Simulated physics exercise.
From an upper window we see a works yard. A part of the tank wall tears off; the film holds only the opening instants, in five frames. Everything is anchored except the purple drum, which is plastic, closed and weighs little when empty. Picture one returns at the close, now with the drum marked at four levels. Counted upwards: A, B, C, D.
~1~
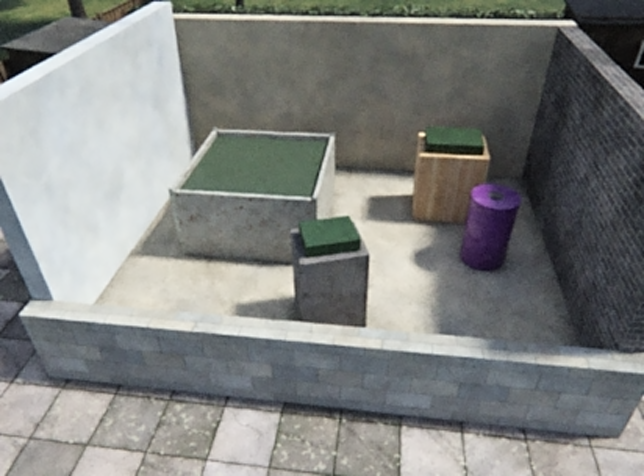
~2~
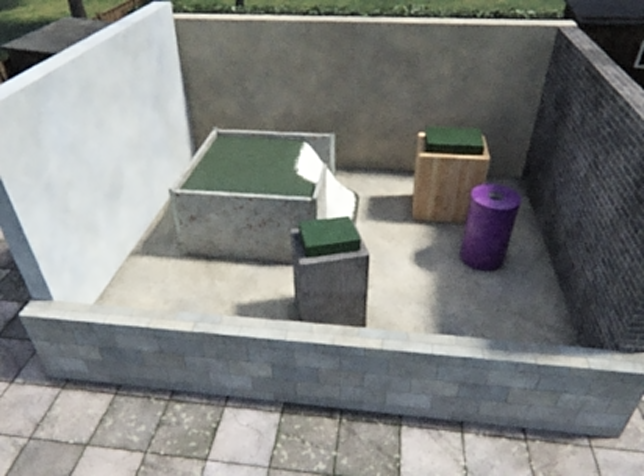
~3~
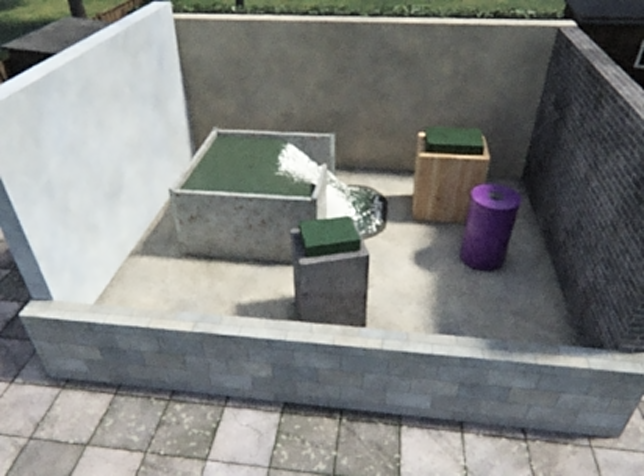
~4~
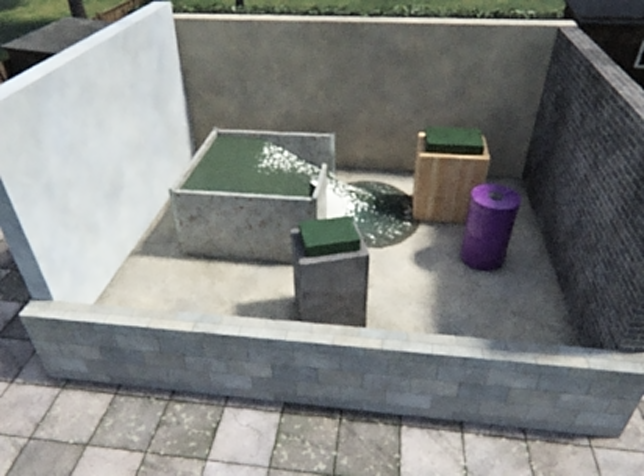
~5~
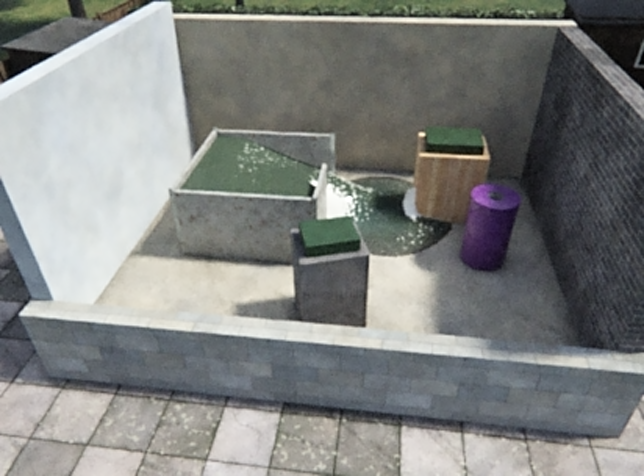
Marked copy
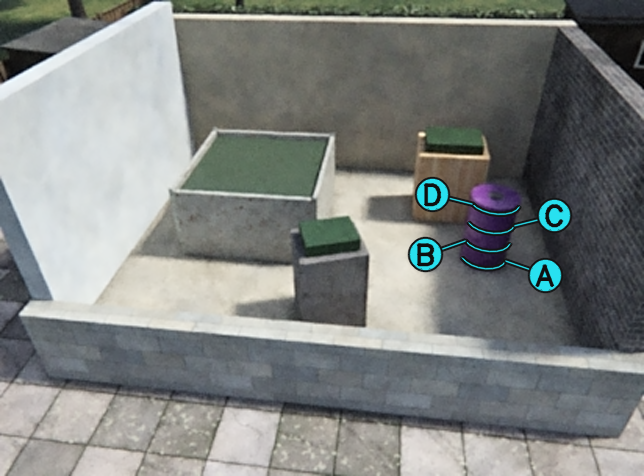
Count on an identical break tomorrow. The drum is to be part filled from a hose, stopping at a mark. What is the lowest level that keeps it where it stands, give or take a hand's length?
C is the one.
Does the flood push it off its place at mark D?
No, that is safe.
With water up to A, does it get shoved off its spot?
Yes, it does.
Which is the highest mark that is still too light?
It is B.
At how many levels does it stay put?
Two of them.
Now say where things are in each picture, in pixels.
The first picture shows lid of the purple drum at (495, 196); tank full, its middle at (260, 166).
In the second picture, 2 % of the ground under water, its edge towards the drum at (348, 191).
In the third picture, 5 % of the ground under water, its edge towards the drum at (374, 191).
In the fourth picture, 9 % of the ground under water, its edge towards the drum at (403, 235).
The fifth picture shows lid of the purple drum at (495, 196); 13 % of the ground under water, its edge towards the drum at (436, 235).
In cyan, A at (485, 268); B at (489, 251); C at (493, 233); D at (497, 214); from the bottom up A, B, C, D.
With A, it is pushed about 4 times its own width away.
With B, it is pushed about its own width away.
With C, it does not move.
With D, it does not move.
